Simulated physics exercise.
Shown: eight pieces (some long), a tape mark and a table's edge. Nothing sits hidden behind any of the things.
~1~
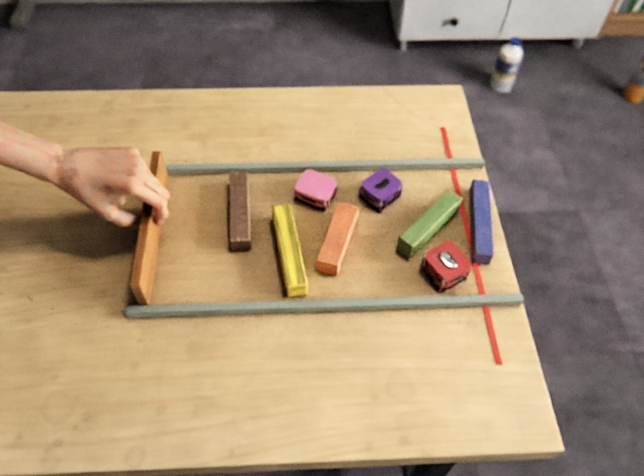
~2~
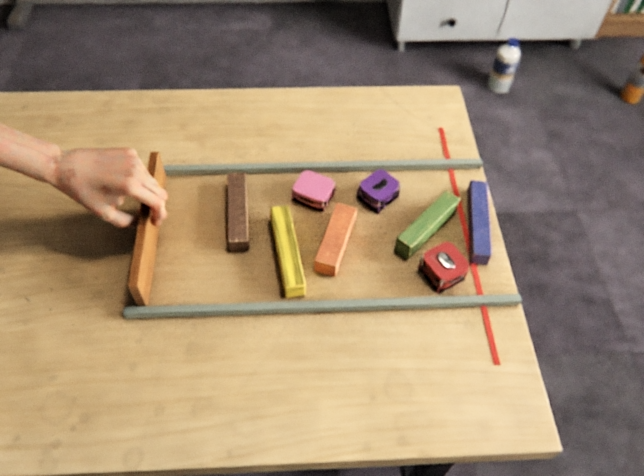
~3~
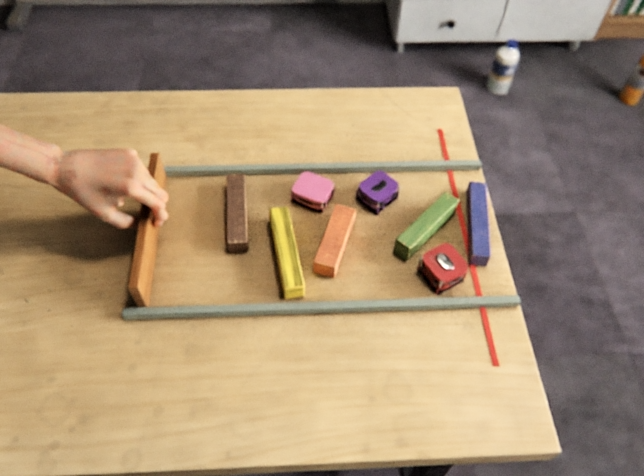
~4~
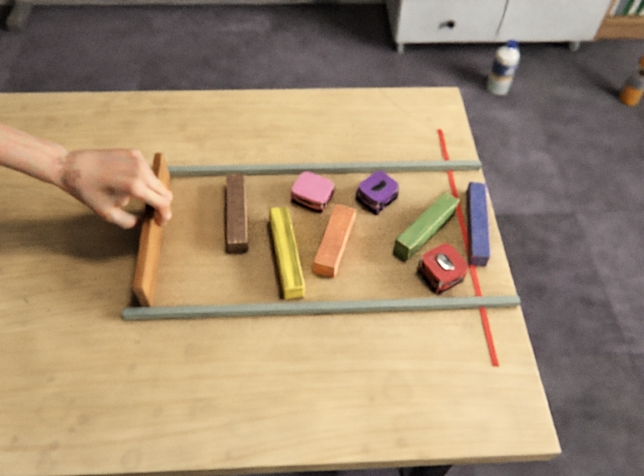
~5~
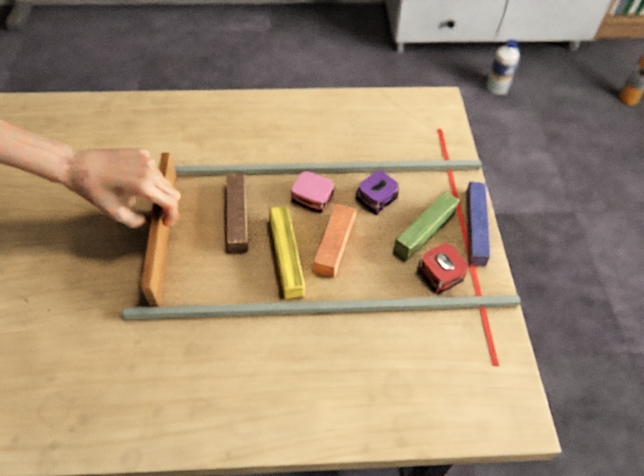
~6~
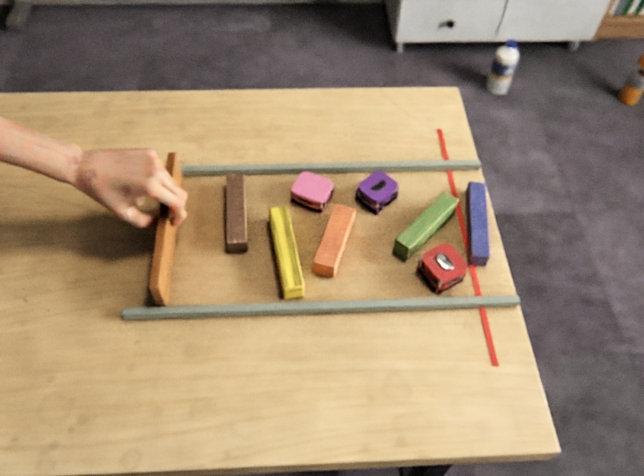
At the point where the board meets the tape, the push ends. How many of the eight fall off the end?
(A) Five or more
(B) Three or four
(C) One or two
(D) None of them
A, five or more.
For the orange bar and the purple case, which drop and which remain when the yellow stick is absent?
So the orange bar keeps its place and the purple case goes down.
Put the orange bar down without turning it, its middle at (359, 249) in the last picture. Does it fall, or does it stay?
Placed there, it goes off the edge.
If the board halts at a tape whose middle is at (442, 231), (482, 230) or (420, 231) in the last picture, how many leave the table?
Counts per try, in order: 4 / 7 / 1.
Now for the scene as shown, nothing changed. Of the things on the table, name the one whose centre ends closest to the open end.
The one out in front is the pink case.
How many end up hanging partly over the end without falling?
It's 2.
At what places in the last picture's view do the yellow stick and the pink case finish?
The yellow stick comes to rest at (499, 252), and the pink case comes to rest at (489, 182).
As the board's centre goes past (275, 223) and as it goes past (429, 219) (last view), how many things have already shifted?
At the first spot the count is 3, and at the second it is 8.
Soon after, none off yet; blue bar at rest near (477, 222); red case at rest near (442, 268); green bar at rest near (426, 225).
Then, none off yet; blue bar at rest near (477, 222); red case at rest near (442, 268); green bar moving near (434, 228).
Further on, one off so far; blue bar on its side near (512, 261); red case moved well along near (503, 277); green bar moved about its own width near (501, 227).
At rest, the number that fall off is five or more; fallen, orange bar, purple case, green bar, red case and blue bar.
